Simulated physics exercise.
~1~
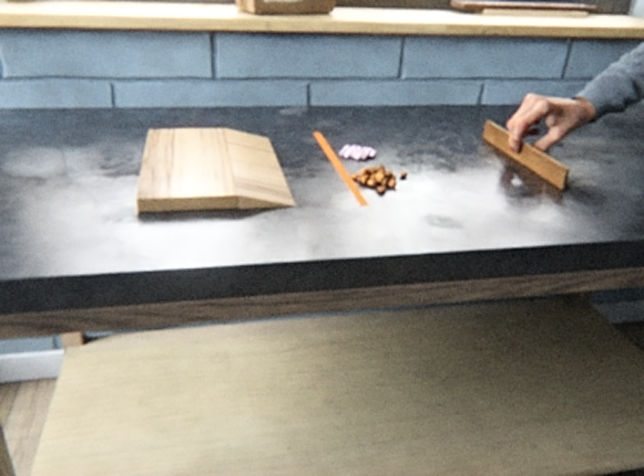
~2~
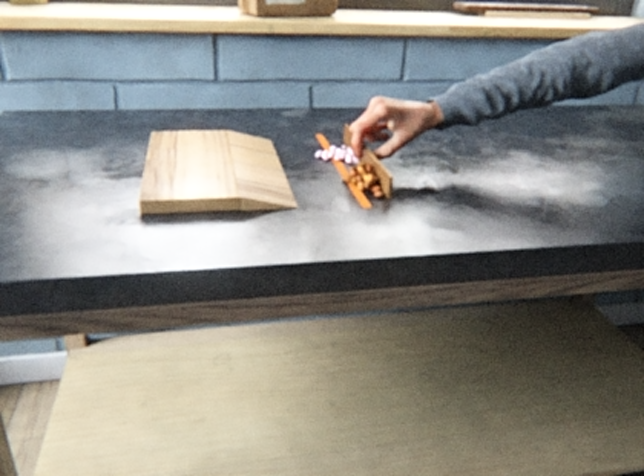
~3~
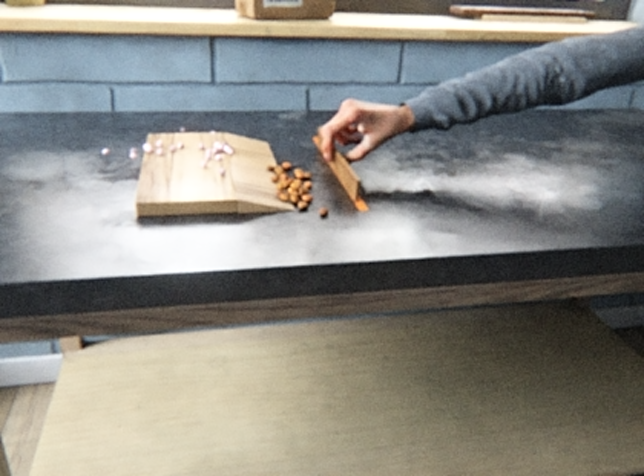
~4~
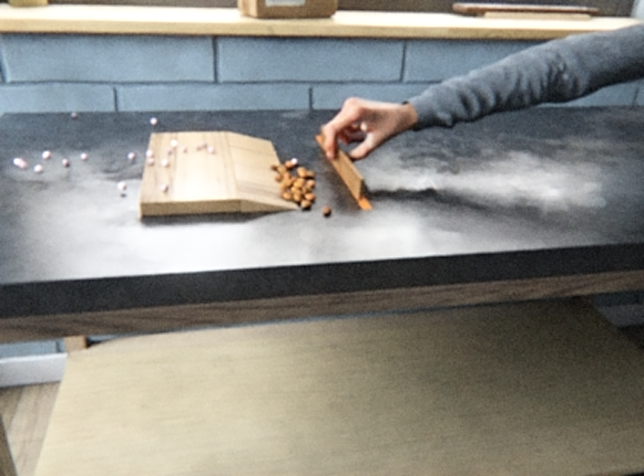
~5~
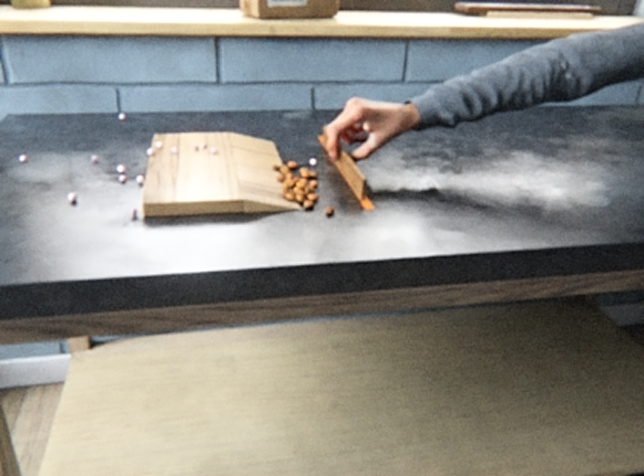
The clip opens on a dark tabletop with a low wooden ramp at left, a line of orange tape, and two small heaps beside it, brown nut-like pieces in front and pale pink bits behind. From the right, a hand slides an upright strip of wood left, pushing both heaps towards the ramp. The strip stops at the tape, and the pink bits scatter up over the ramp while the brown pieces bunch at its foot. Most pink bits end up spread across the ramp's top and the table beyond, as the brown pile stays low and the hand holds still.
